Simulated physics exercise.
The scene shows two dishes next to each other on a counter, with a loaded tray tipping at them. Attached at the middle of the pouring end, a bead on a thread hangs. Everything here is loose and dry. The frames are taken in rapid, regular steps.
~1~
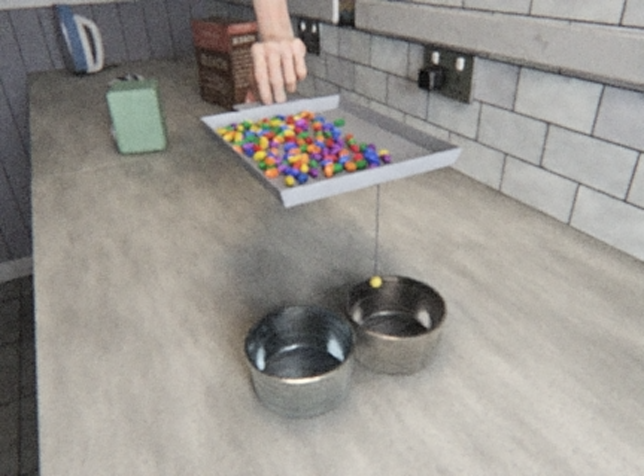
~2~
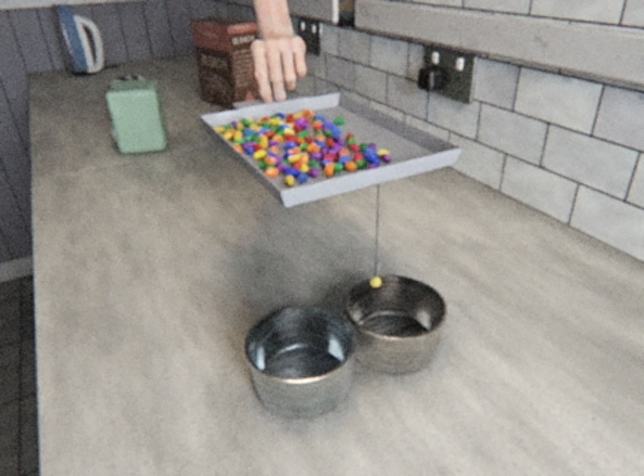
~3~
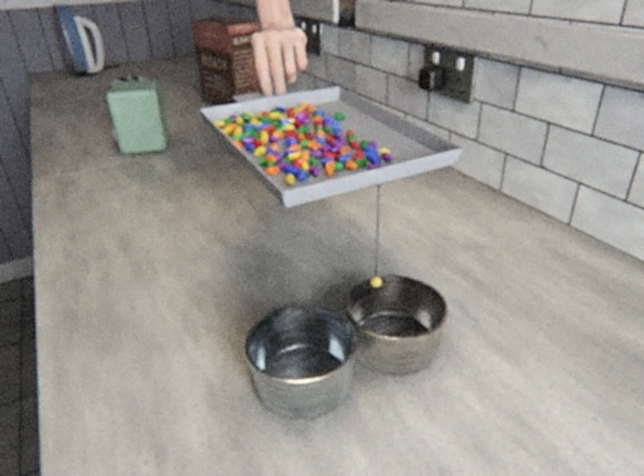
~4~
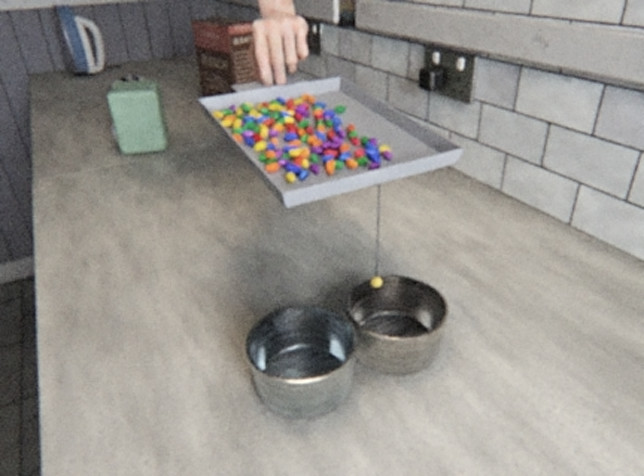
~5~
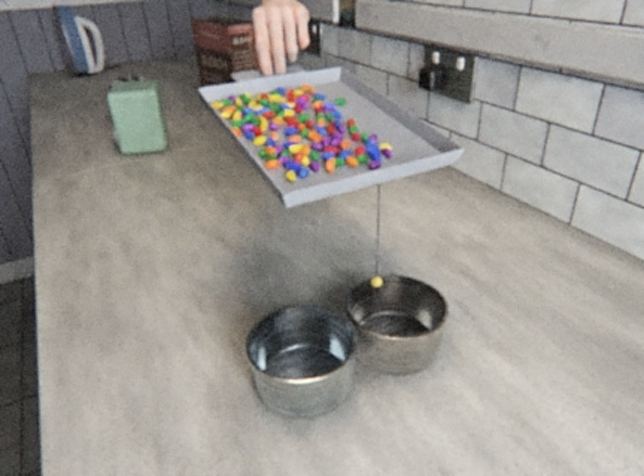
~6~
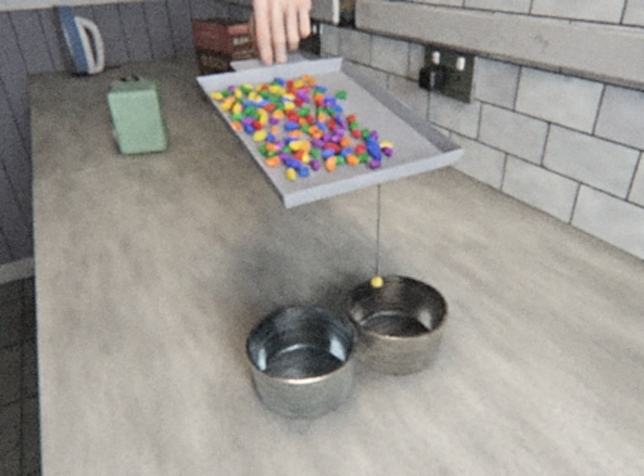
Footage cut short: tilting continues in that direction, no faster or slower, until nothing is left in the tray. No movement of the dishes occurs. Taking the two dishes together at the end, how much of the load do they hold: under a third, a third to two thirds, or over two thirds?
Most likely the dishes are going to collect a middle share, one to two thirds of the load.
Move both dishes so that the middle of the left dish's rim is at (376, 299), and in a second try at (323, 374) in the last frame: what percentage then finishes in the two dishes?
Close to 20 in a hundred first, close to 70 in a hundred second.
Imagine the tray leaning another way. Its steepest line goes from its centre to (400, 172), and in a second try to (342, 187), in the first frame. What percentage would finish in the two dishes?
30 % and 80 %, roughly.
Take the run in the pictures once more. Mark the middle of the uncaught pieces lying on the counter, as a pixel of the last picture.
Middle in the last view: Roughly (445, 401).
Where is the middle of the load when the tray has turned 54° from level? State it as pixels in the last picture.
The middle of the load sits near (347, 140).
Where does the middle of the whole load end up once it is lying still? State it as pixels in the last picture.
Once it all stops, the middle lies near (390, 359).
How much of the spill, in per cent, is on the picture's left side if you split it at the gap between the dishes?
Left share: Close to 10 %.
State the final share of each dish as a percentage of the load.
Left dish 20, right dish 30 %.
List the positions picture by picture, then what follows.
The first frame shows corners of the pouring end at (284, 189) and (456, 147), level; middle of the load at (293, 142), jelly beans; left dish at (326, 392); right dish at (424, 350); bead on its thread at (376, 281).
The second frame shows corners of the pouring end at (284, 189) and (456, 147), level; middle of the load at (293, 141).
The third frame shows corners of the pouring end at (285, 189) and (457, 148), tipped barely, level across its low end; middle of the load at (294, 137).
The fourth frame shows corners of the pouring end at (286, 190) and (458, 148), tipped a little, level across its low end; middle of the load at (294, 131).
The fifth frame shows corners of the pouring end at (286, 191) and (458, 148), tipped a little, level across its low end; middle of the load at (294, 125).
The sixth frame shows corners of the pouring end at (287, 191) and (459, 148), tipped a little, level across its low end; middle of the load at (294, 119); left dish at (328, 392); right dish at (426, 350).
Soon after the last picture, tray tipped steeply; nearly all on the tray; a stray few in the air.
A little later, tray tipped right over; nearly all on the tray; a stray few in the left dish; a stray few in the right dish; a stray few outside both.
Later still, tray tipped past a quarter turn; about a quarter in the left dish; about a third in the right dish; about half outside both.
At rest, tray tipped past a quarter turn; about a quarter in the left dish; about a third in the right dish; about half outside both.
